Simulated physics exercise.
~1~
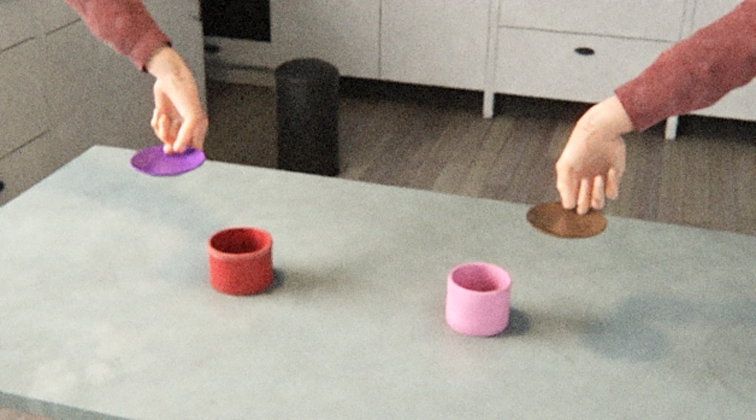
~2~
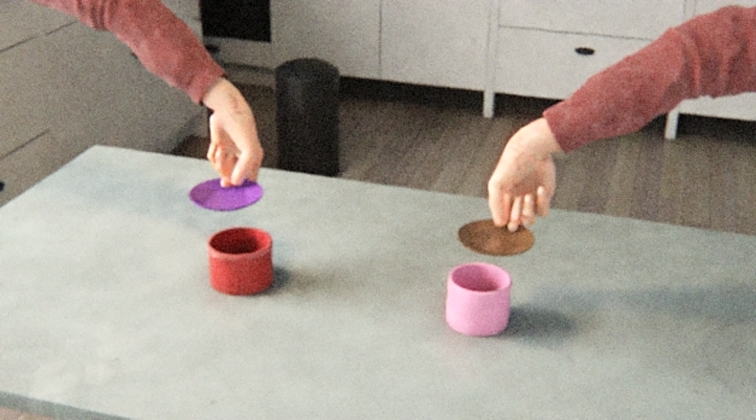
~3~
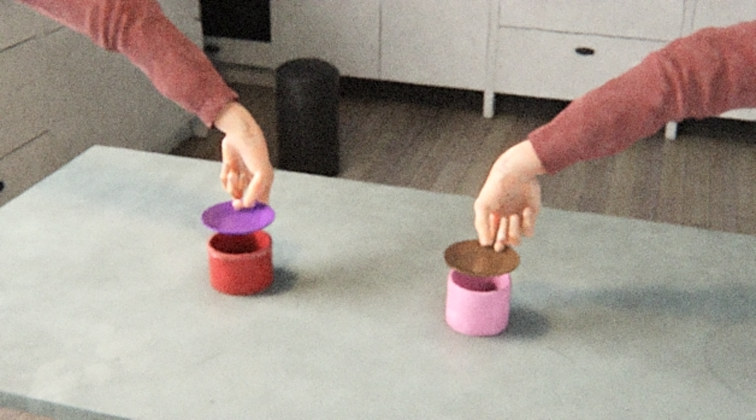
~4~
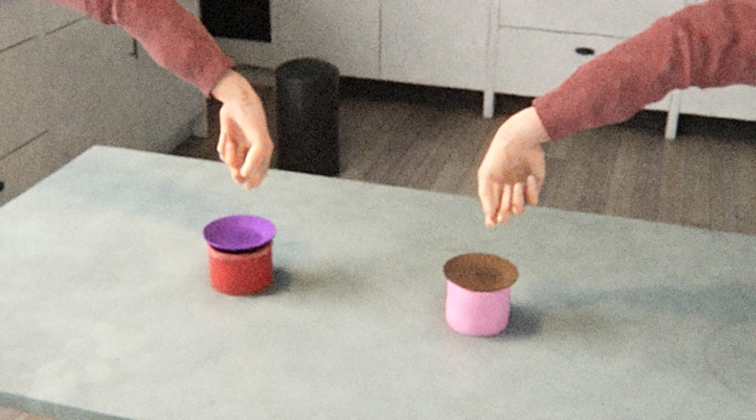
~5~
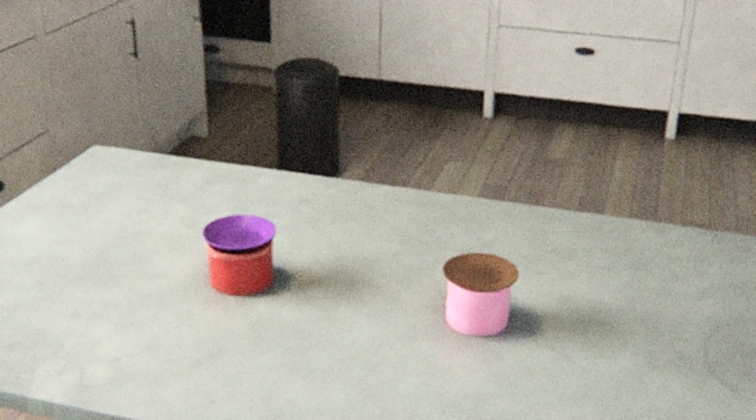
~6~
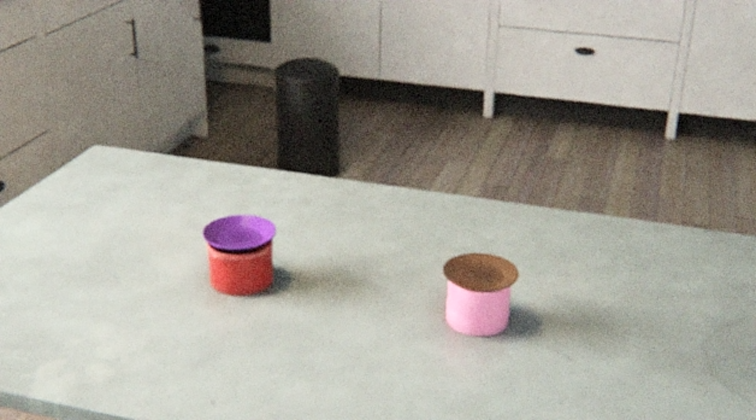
At the start, two hands hold flat round plates above a pale table, a purple one on the left and a brown one on the right, with an open red container and an open pink container below. The purple plate moves right and down toward the red container, while the brown plate moves left and down toward the pink one. Each plate is lowered onto the opening beneath it. The hands let go, draw back and leave the view. Both plates stay still, resting on top of the containers like lids.
